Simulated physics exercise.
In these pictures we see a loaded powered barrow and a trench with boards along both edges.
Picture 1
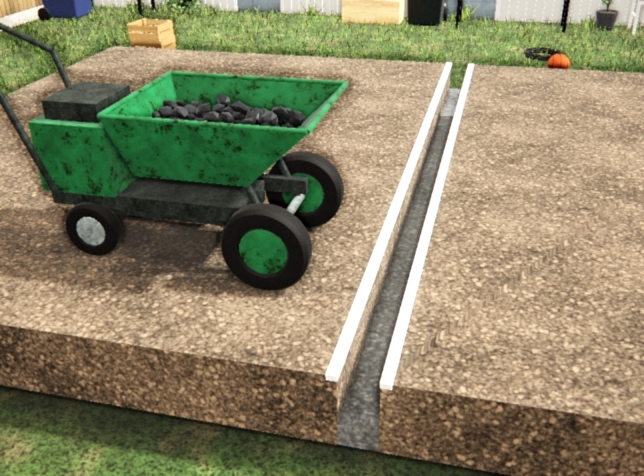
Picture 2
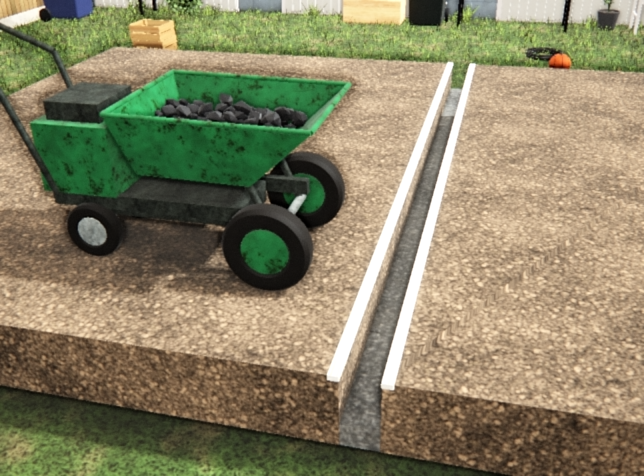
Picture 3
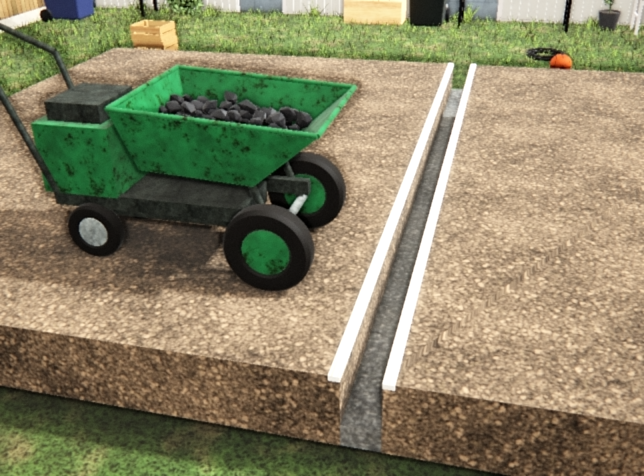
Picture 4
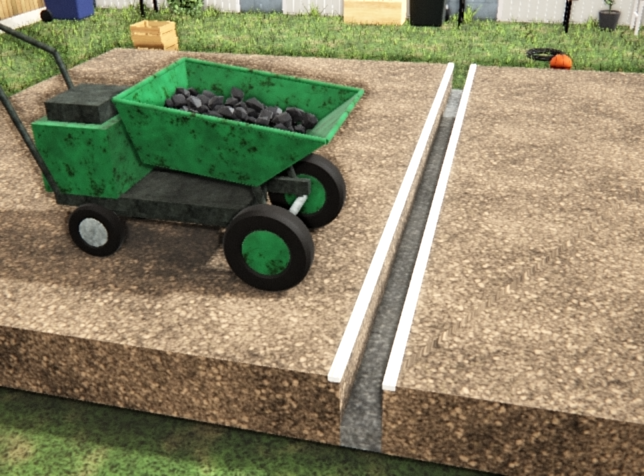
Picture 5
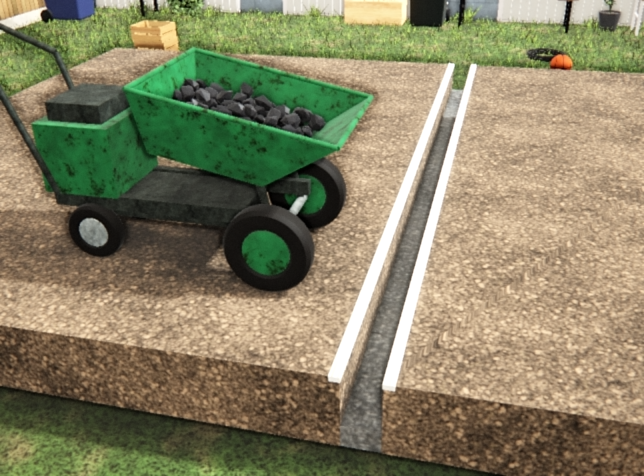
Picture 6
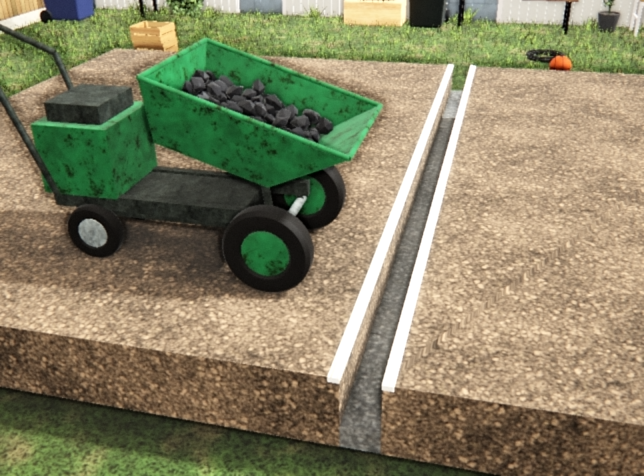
In a grassy yard, a green powered barrow loaded with dark lumps stands on a raised bed of brown soil, left of a narrow trench edged with white boards. Its skip sits level at first, then tilts gradually forward to the right, its back end rising while the wheels stay in place.
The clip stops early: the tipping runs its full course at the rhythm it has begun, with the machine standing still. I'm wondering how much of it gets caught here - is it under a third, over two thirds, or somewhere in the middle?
Watching that, the trench's share sits in the lowest third, below one-third of the load.
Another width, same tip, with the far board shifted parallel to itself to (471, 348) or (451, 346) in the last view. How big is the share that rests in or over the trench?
In order: 90 per cent, then 80 per cent.
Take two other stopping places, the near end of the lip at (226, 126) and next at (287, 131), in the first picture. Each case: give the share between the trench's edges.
First spot: About 60 percent; second spot: About 40 percent.
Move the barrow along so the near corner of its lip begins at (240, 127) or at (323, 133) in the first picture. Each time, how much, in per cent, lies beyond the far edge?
It comes out near 20 in a hundred for the first and near 90 in a hundred for the second.
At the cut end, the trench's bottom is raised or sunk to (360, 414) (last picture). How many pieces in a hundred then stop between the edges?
10 %.
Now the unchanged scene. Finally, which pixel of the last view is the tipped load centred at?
The centre settles at about (467, 272).
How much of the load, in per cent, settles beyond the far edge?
Call it some 90 percent of the pieces.
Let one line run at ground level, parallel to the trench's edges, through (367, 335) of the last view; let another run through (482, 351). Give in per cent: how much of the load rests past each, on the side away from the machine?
About 100 % and 30 %.
Just after the last frame, skip tipped steeply; every one in the skip.
A moment on, skip tipped steeply; the larger part in the skip; just a few in or heaped over the trench; roughly a quarter beyond it; just a few falling.
Further on, skip tipped right over; about a tenth in the skip; just a few in or heaped over the trench; almost all beyond it.
When it is over, skip tipped right over; just a few in the skip; about a tenth in or heaped over the trench; the larger part beyond it.
